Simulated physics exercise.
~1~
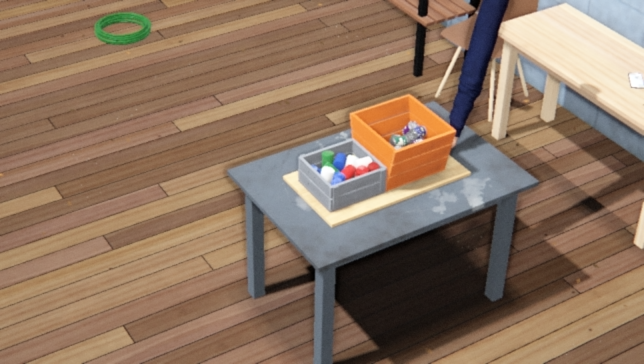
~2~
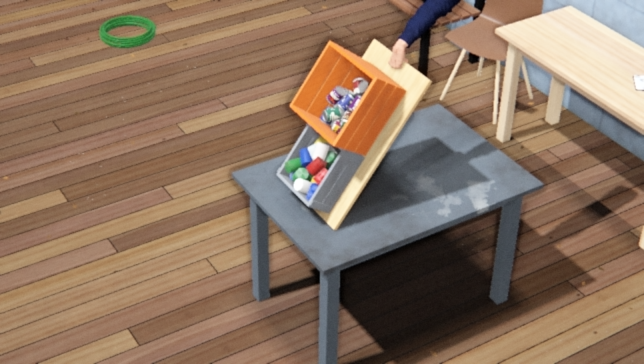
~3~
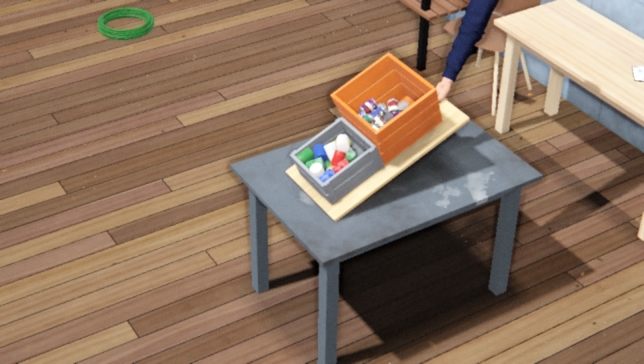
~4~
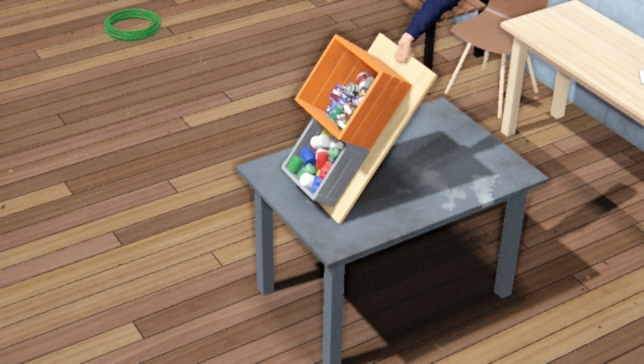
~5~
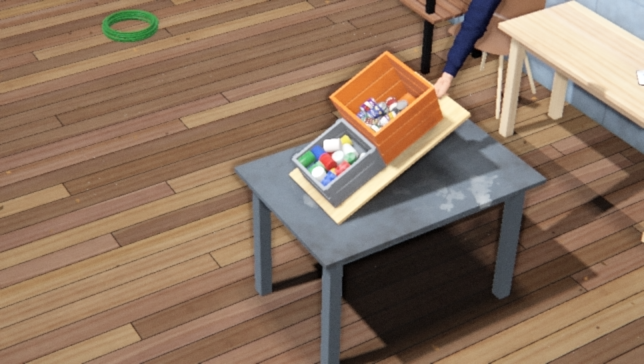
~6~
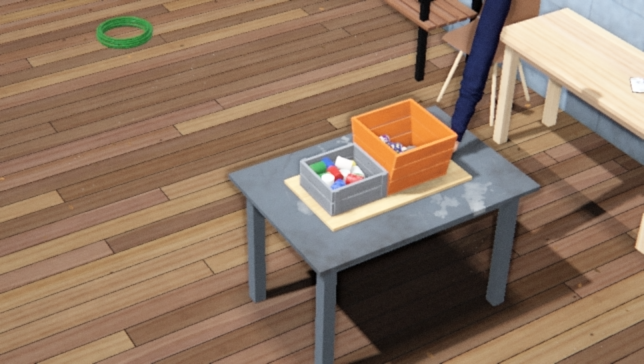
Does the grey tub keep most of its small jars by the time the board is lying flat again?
Yes, the grey tub keeps most of its jars, with fewer than one in six of them leaving it.
